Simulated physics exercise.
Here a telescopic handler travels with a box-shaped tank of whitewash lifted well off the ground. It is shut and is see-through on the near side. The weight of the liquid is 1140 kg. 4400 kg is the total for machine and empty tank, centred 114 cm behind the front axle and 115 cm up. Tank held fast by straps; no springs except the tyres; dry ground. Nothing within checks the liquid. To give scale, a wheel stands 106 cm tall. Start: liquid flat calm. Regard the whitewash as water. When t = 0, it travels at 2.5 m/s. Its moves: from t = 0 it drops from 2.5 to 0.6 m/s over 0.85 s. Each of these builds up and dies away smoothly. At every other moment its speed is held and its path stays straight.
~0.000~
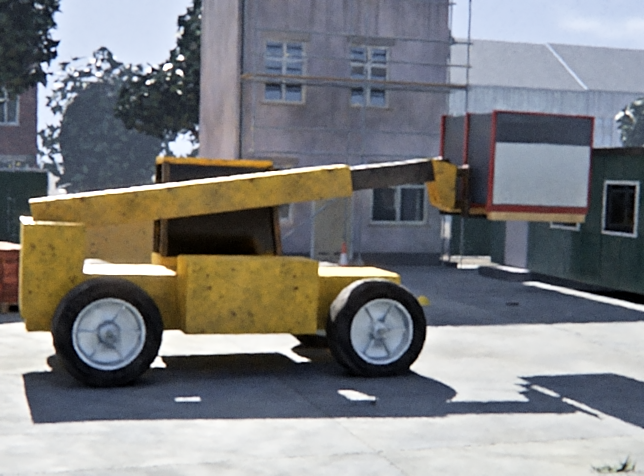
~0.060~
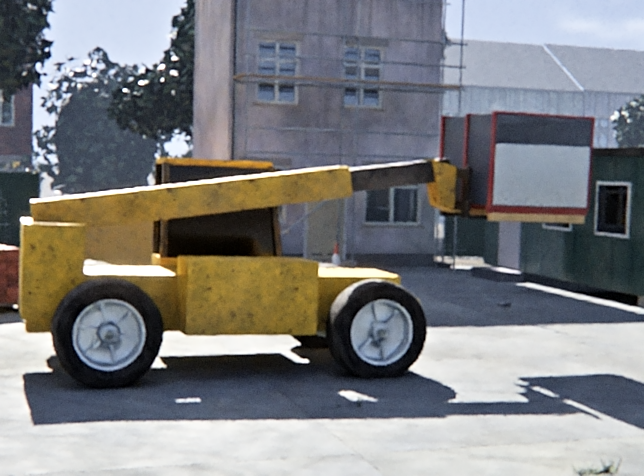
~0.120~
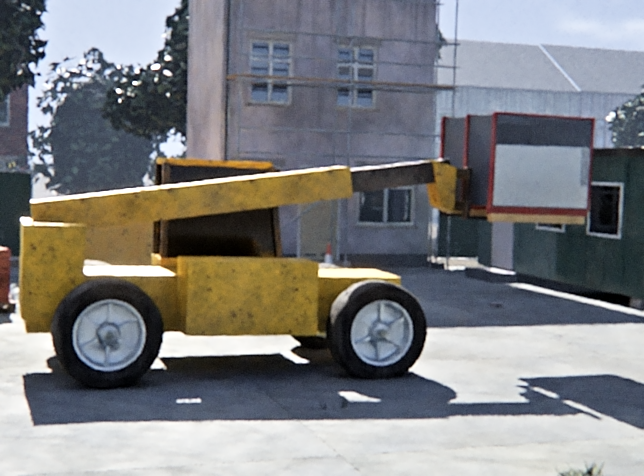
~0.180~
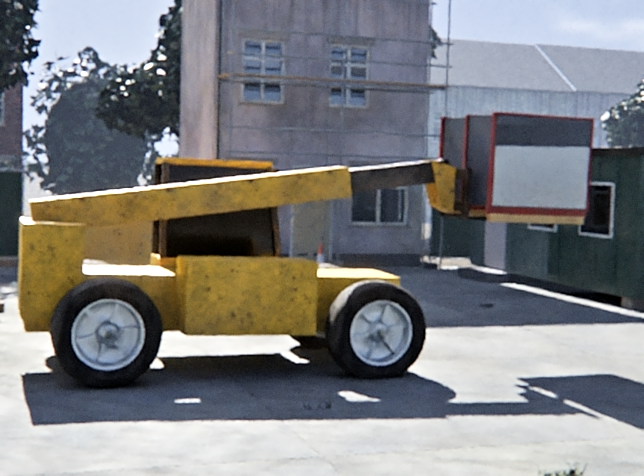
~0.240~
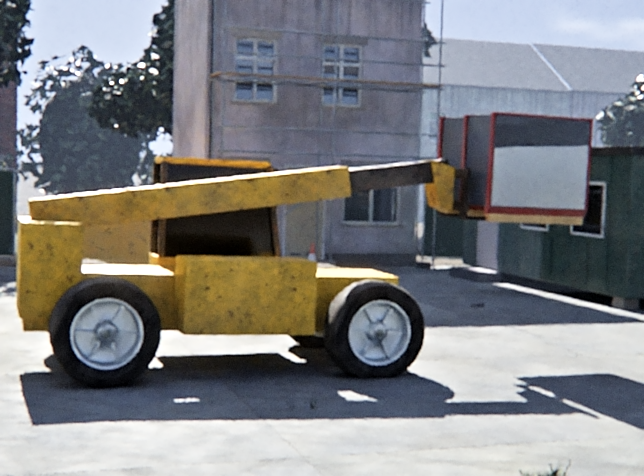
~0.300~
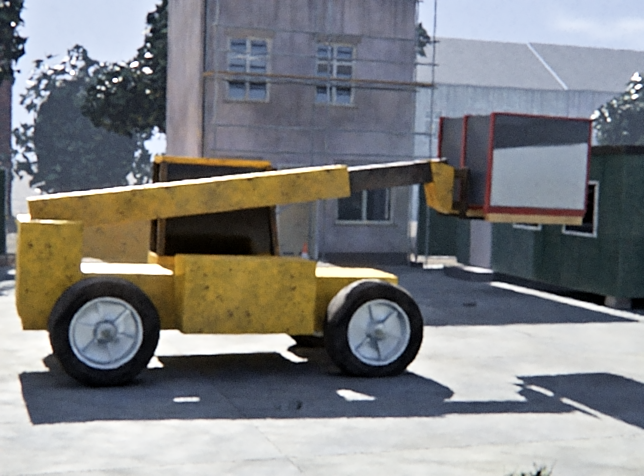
A yellow telescopic handler rolled slowly to the right across a sunlit yard, its boom holding a red-edged box up in front, while the grey building and trees behind slid steadily left.
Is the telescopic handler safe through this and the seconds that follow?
By the end it has tilted up and returned.
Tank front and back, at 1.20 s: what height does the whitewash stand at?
It reads roughly 64 cm up front and 72 cm at the back.
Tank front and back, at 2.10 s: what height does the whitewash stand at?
Some 96 cm in front and some 56 cm behind.
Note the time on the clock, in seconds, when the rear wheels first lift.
Close to 0.50 seconds.
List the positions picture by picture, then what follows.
The surface is at (576, 148) near the front wall; the surface is at (509, 146) near the back wall; the body is upright; the front is on the right; a wheel hub at (110, 335), in the first picture.
The surface is at (576, 149) near the front wall; the surface is at (509, 147) near the back wall; the body is upright, in the second picture.
The surface is at (577, 150) near the front wall; the surface is at (509, 147) near the back wall; the body is upright, in the third picture.
The surface is at (576, 150) near the front wall; the surface is at (508, 148) near the back wall; the body is upright, in the fourth picture.
The surface is at (575, 149) near the front wall; the surface is at (507, 149) near the back wall; the body is upright, in the fifth picture.
The surface is at (574, 147) near the front wall; the surface is at (507, 151) near the back wall; the body is upright; a wheel hub at (107, 334), in the sixth picture.
Then, 0.50 s in, the lean is 1° nose down, the rear 2 cm in the air; the liquid stands 51 cm at the back and 82 cm at the front.
Then, 0.85 s in, the lean is 2° nose down, the rear 7 cm in the air; the liquid stands 42 cm at the back and 94 cm at the front.
Then, 1.20 s in, the lean is 0°, wheels down; the liquid stands 72 cm at the back and 64 cm at the front.
Then, 2.10 s in, the lean is 0°, wheels down; the liquid stands 56 cm at the back and 96 cm at the front.
Then, 3.84 s in, all wheels are down again; the highest lift was 7 cm and the largest lean 2°.
